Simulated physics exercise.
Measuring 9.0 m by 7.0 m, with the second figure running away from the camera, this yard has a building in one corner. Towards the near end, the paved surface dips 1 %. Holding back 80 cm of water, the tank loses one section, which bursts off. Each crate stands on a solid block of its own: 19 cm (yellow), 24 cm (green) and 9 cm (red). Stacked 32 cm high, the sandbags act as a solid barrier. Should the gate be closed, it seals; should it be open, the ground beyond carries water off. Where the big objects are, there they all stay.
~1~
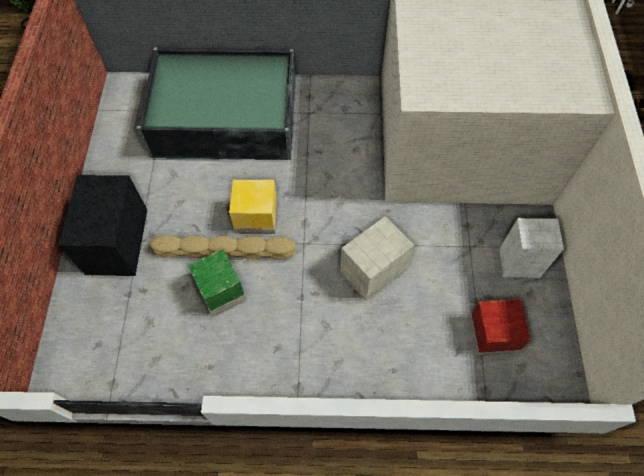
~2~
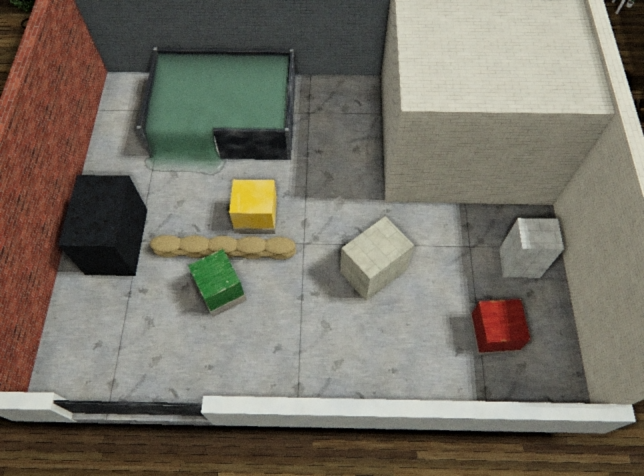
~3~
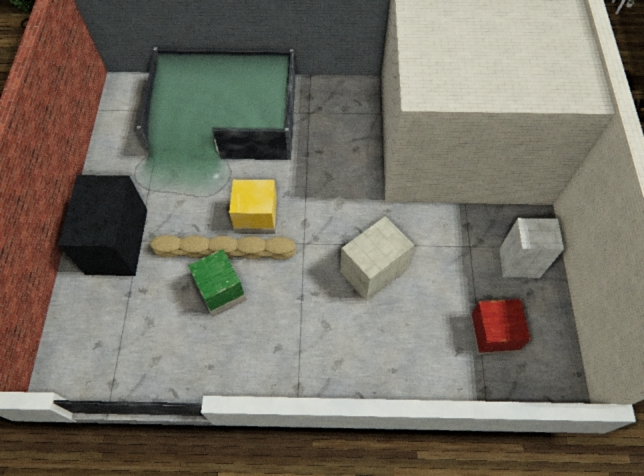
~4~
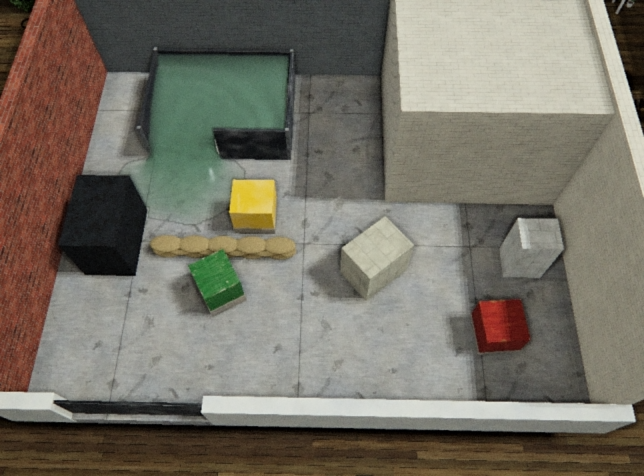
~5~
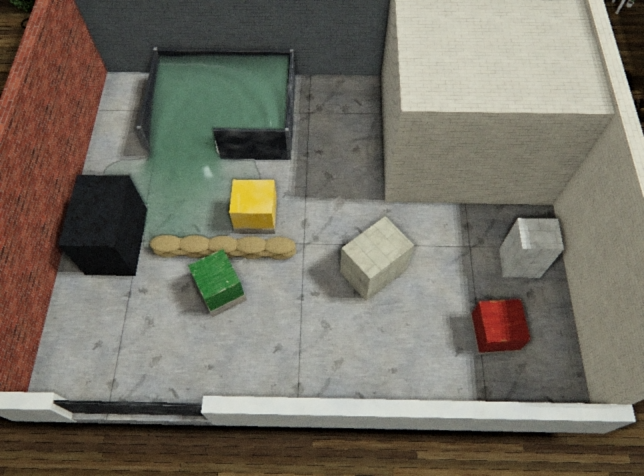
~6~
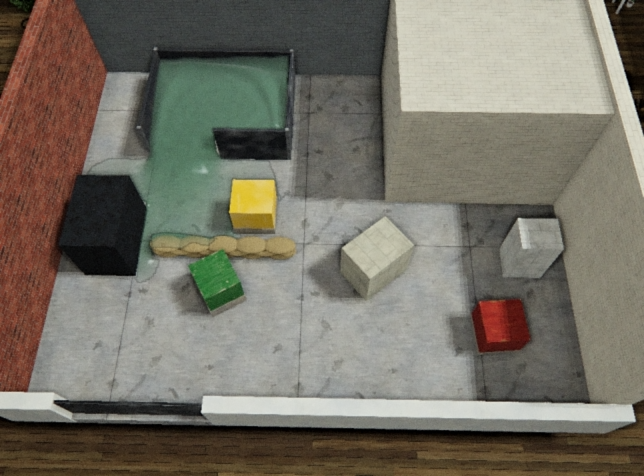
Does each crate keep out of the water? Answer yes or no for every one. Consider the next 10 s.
Yellow crate: No, the water touches it. Green crate: Yes, it keeps out of it. Red crate: No, the water touches it.
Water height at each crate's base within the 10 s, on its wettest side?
Max (cm) - yellow: 34; green: 16; red: 14.
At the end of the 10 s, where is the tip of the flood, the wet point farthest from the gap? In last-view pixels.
I'd mark it close to (582, 413).
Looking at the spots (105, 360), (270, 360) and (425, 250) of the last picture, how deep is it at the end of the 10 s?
8, 6 and 7 cm.
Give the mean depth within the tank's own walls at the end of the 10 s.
Roughly 11 centimetres.
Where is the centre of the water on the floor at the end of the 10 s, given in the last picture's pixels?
The water's centre sits at about (279, 231).
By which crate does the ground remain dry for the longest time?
The red one.
A moment later water covers 25 % of the floor and is deepest (56 cm) near (165, 242); yellow plinth reached, green plinth reached, red plinth not reached.
Soon after water covers 45 % of the floor and is deepest (53 cm) near (165, 242); yellow plinth reached, green plinth reached, red plinth not reached.
Next water covers 70 % of the floor and is deepest (40 cm) near (165, 242); yellow plinth reached, green plinth reached, red plinth not reached.
Later on water covers 95 % of the floor and is deepest (24 cm) near (165, 242); yellow plinth reached, green plinth reached, red plinth reached.
At the end water covers 100 % of the floor and is deepest (16 cm) near (582, 413); highest at the yellow plinth 34 cm, highest at the green plinth 16 cm, highest at the red plinth 14 cm.
